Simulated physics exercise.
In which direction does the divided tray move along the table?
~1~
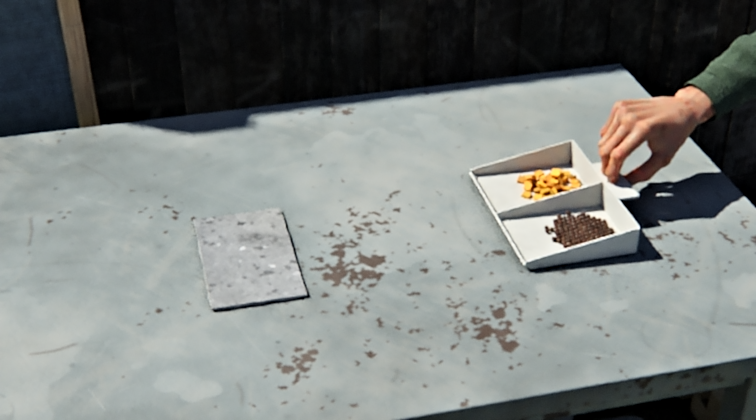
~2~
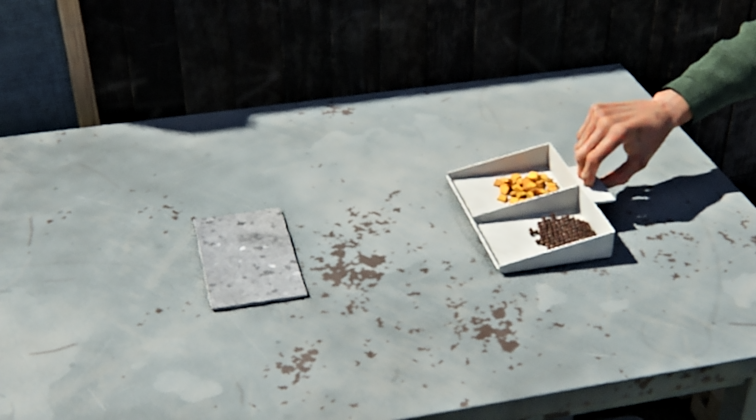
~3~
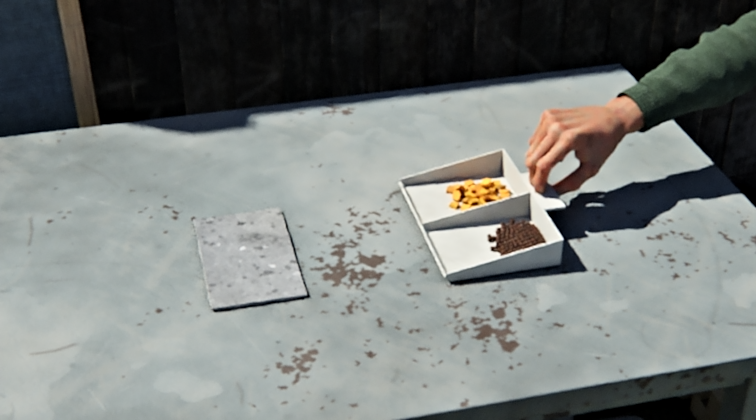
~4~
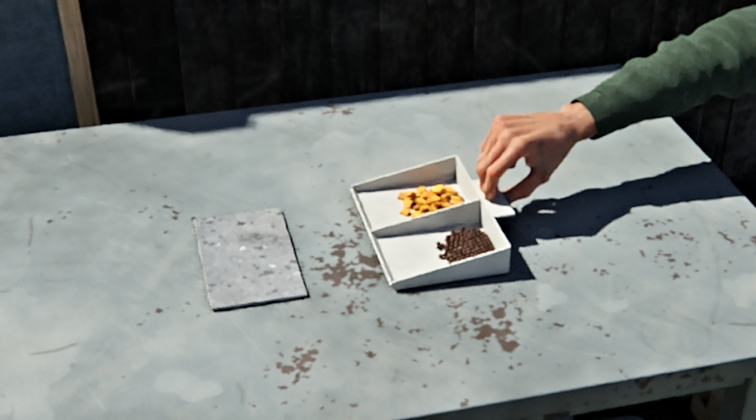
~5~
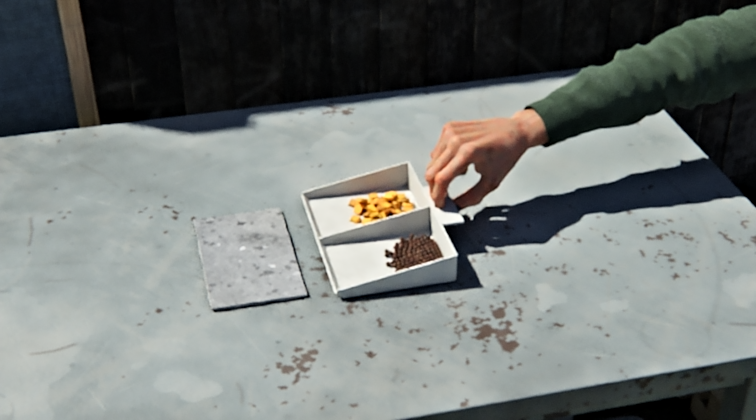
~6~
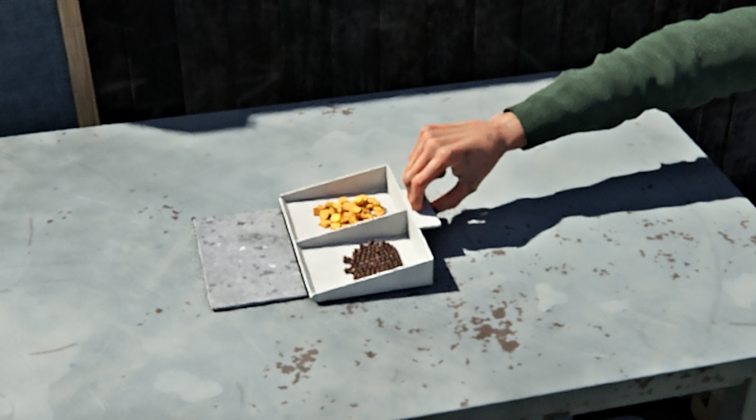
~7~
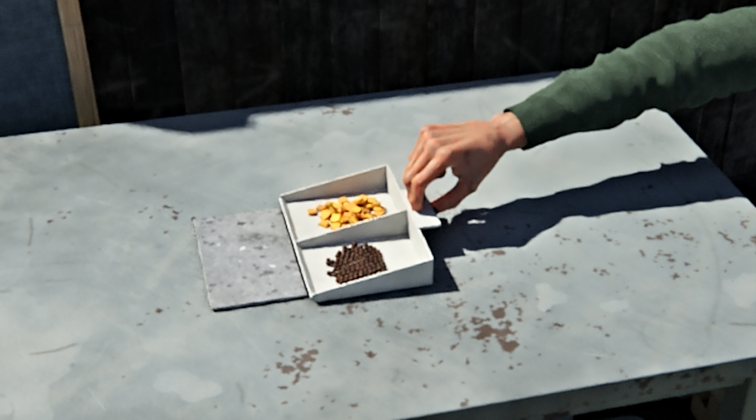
The tray moves to the left, towards the grey slab, as the hand pushes it from behind.
In this clip, a hand pushes a white divided tray holding yellow pieces and small dark pieces left along a worn table until it stops against a grey slab. The dark pieces slide towards the tray's front rim, and both batches remain inside.
